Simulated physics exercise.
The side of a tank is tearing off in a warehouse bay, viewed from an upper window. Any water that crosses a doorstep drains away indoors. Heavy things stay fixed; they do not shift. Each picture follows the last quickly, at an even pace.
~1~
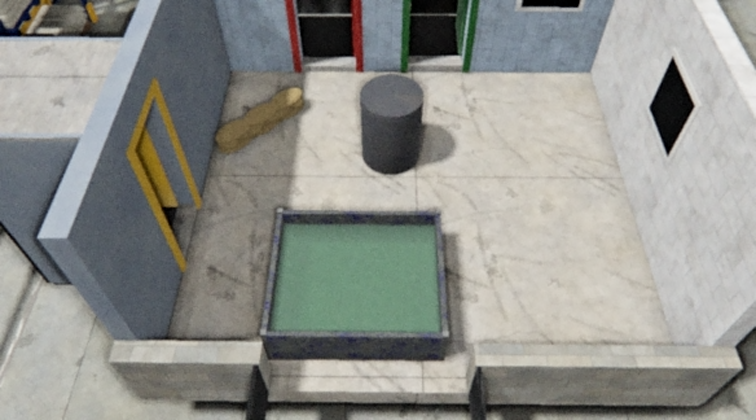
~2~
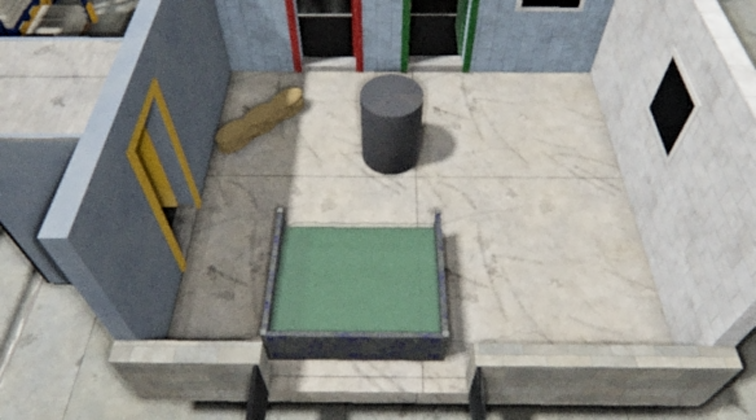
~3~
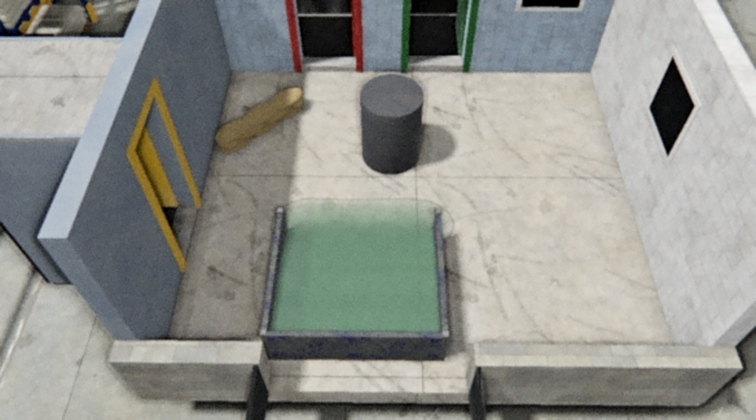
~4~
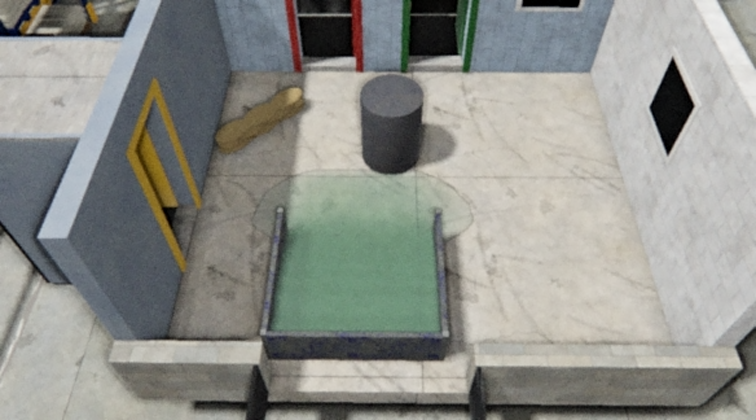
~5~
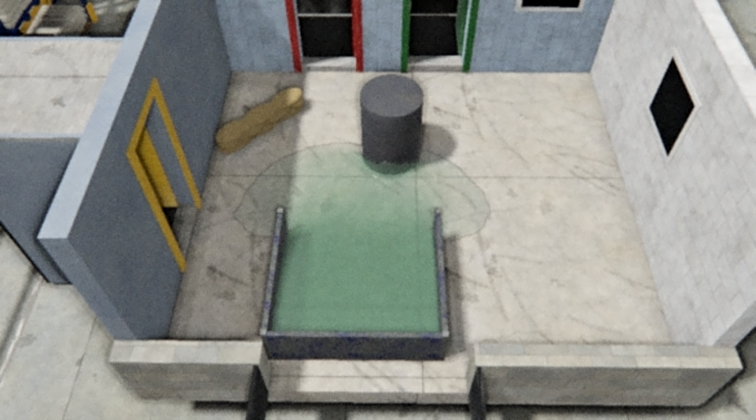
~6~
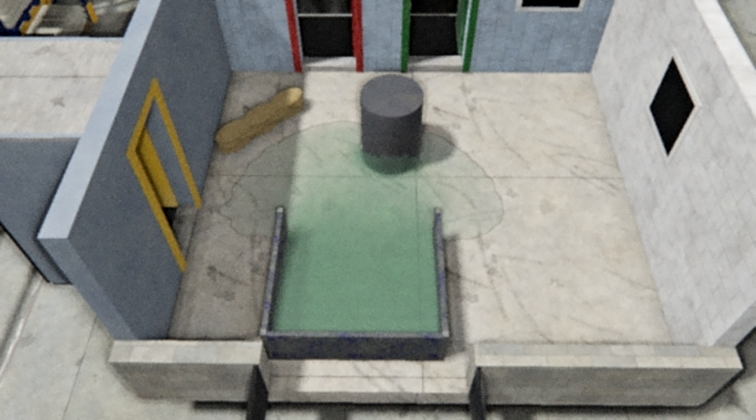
At the start, green water sits still in an open rectangular tank in a walled bay, with a dark grey cylinder behind it. The tank's far side disappears, and water pours out through the gap, fanning across the pale floor and spreading around the base of the cylinder.
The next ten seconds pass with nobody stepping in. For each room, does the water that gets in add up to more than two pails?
Green door: No, two pails at most; red door: Yes, more than two pails; yellow door: No, two pails at most.
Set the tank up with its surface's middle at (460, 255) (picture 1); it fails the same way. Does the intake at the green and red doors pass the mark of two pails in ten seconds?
I'd say green crosses the threshold while red misses the threshold.
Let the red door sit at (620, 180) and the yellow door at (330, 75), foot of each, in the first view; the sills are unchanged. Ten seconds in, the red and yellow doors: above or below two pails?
Result: Red stays beneath the limit, and yellow goes beyond the limit.
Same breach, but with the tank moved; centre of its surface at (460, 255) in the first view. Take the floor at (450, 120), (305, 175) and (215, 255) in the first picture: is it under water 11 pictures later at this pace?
Spot by spot, in the order asked: Swamped, swamped, untouched.
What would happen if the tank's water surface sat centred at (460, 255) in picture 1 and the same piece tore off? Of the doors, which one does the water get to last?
That would be the yellow one, I think.
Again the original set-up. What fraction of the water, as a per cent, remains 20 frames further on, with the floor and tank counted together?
I'd put it at about 94 per cent.
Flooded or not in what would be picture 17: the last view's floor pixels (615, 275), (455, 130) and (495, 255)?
In turn: No water, awash, no water.
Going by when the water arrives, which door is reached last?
I pick the yellow door.
A moment on, water covers 35 % of the floor; the green door not reached, the red door wet at the sill, nothing in, the yellow door not reached.
Next, water covers 50 % of the floor; the green door wet at the sill, nothing in, the red door over two buckets in, the yellow door not reached.
Then, water covers 70 % of the floor; the green door wet at the sill, nothing in, the red door far over two buckets in, the yellow door wet at the sill, nothing in.
Later, water covers 80 % of the floor; the green door wet at the sill, nothing in, the red door far over two buckets in, the yellow door wet at the sill, nothing in.
In the end, water covers 95 % of the floor; the green door wet at the sill, nothing in, the red door far over two buckets in, the yellow door wet at the sill, nothing in.
